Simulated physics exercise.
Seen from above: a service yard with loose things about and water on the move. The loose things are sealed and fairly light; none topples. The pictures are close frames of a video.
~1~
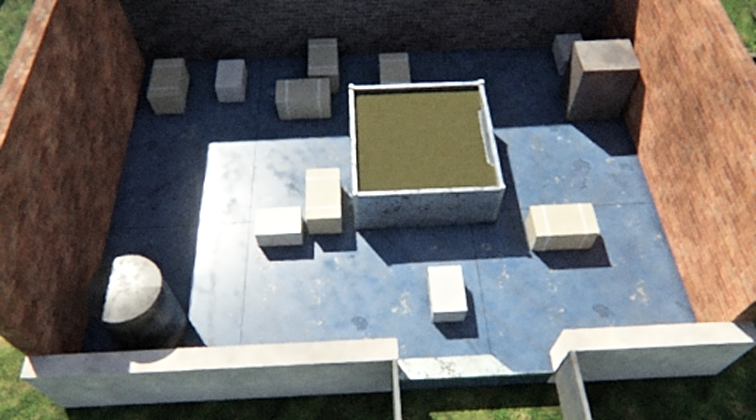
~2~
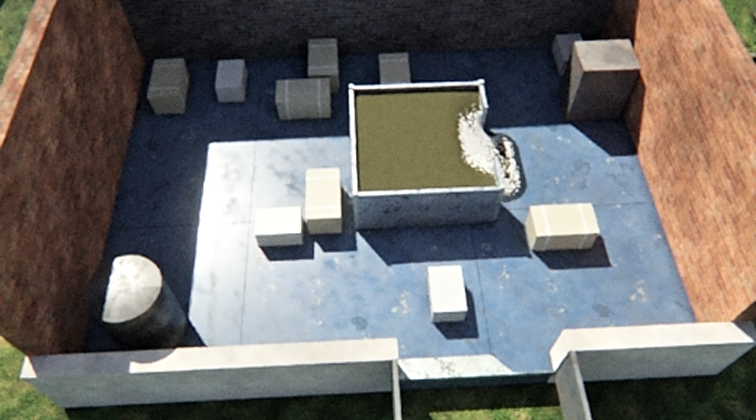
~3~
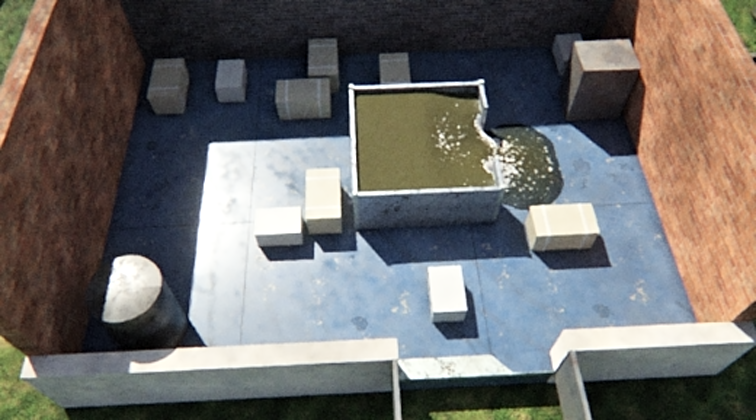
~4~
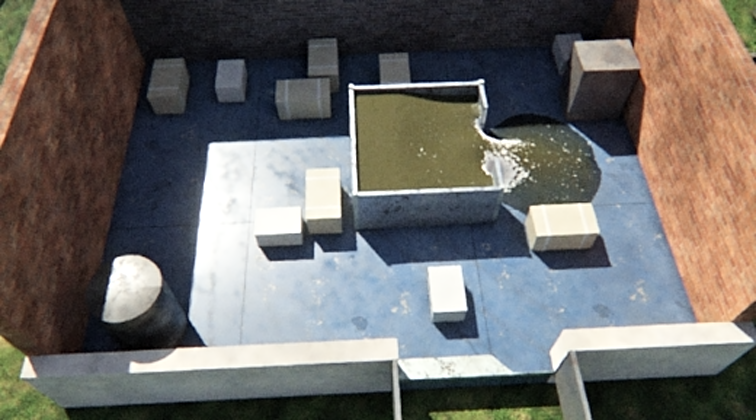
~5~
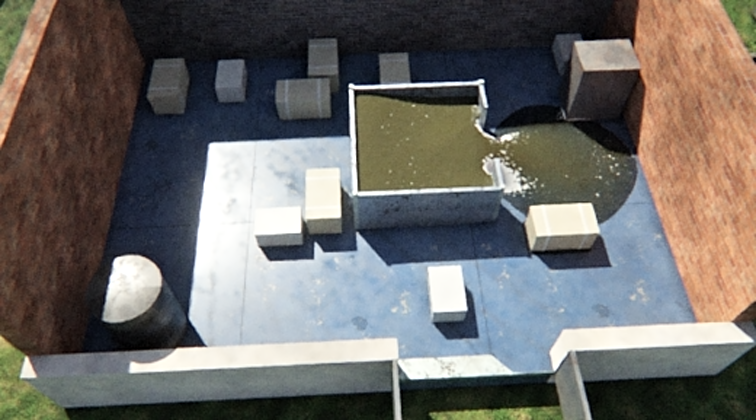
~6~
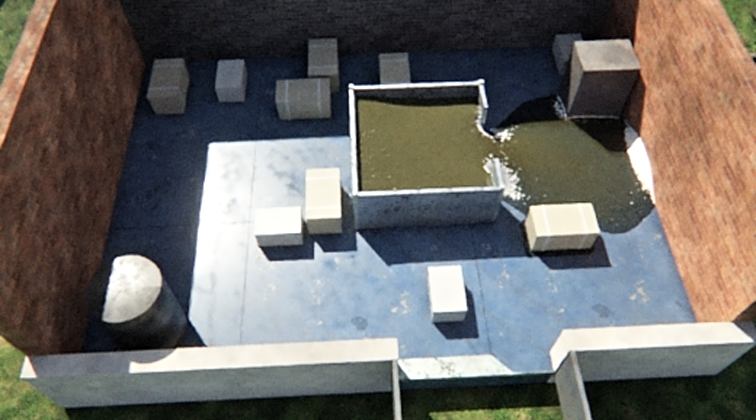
Murky water bursts through the tank's right side and spreads across the yard between still blocks.
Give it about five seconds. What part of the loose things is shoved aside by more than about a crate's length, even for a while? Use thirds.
It is not even a third.
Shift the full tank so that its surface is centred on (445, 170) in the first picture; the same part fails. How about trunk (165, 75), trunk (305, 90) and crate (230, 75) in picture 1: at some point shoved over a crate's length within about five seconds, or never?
As listed: Not that far, less than that, no.
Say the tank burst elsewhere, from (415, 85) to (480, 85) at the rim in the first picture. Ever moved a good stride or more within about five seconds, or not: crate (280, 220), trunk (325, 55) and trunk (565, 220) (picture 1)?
As listed: No, shifted that much, not that far.
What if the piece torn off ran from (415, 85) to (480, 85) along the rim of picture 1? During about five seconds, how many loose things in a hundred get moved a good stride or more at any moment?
Near 60 in a hundred.
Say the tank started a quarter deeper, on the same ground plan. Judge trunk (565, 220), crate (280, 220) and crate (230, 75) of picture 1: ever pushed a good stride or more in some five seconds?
As listed: Moved that far, swept aside, less than that.
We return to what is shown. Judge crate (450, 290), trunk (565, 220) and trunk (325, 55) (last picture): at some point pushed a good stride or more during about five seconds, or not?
As listed: Swept aside, swept aside, no.
A moment on, 0 of 10 are well off their spots; 0 afloat.
Next, 0 of 10 are well off their spots; 0 afloat.
Later, 1 of 10 are well off their spots; 1 afloat.
In the end, 2 of 10 are well off their spots, and 2 have been at some point; 2 afloat.
